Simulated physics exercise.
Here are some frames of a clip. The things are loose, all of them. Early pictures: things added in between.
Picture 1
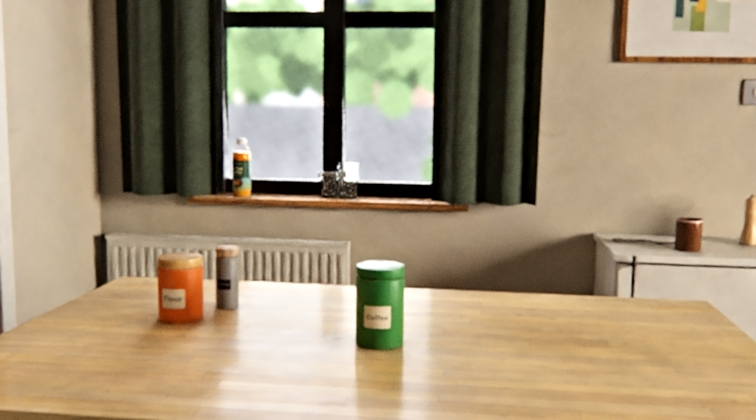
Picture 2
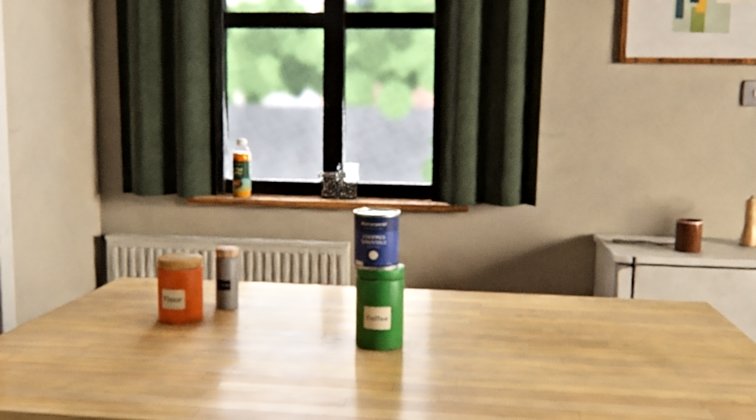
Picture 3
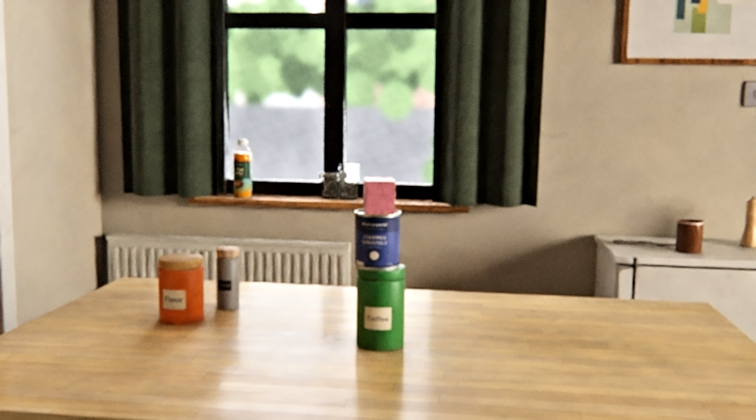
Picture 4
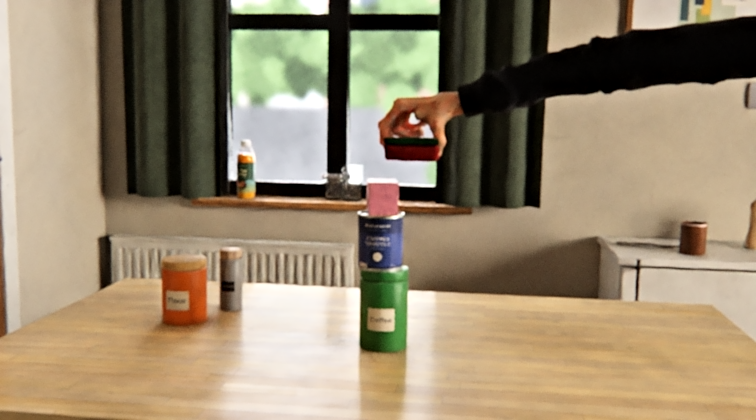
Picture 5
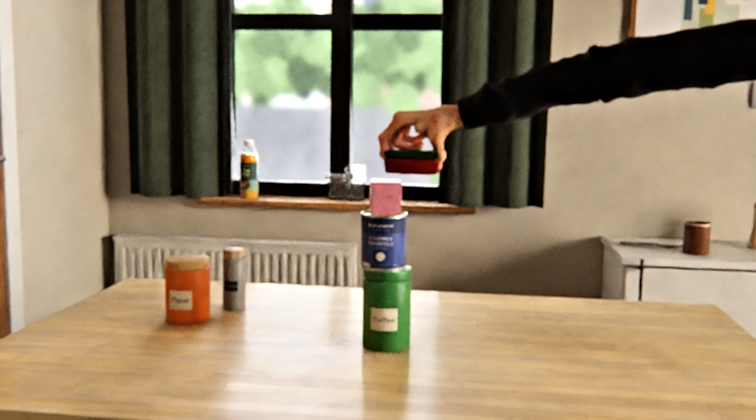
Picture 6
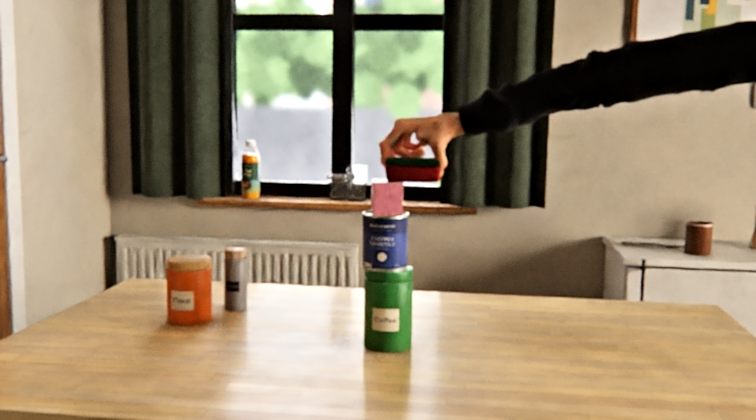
Hand slightly lowering a red object above a tabletop stack, after a blue pot and pink block appear atop a green jar.
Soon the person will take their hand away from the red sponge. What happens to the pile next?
The pile collapses.
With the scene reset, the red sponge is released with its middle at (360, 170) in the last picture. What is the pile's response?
After that, the pile falls over.
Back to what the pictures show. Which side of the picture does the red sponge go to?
Well, it travels over to the right.
Then, 0.30 s after the last picture, red sponge now fallen.
Then, 0.50 s after the last picture, things are still on the move.
Then, 1.30 s after the last picture, red sponge resting near (496, 360).
At rest, fallen, red sponge; the other 5 in place. Seen from the same camera at the end, red sponge near (496, 360). The pile loses its balance.
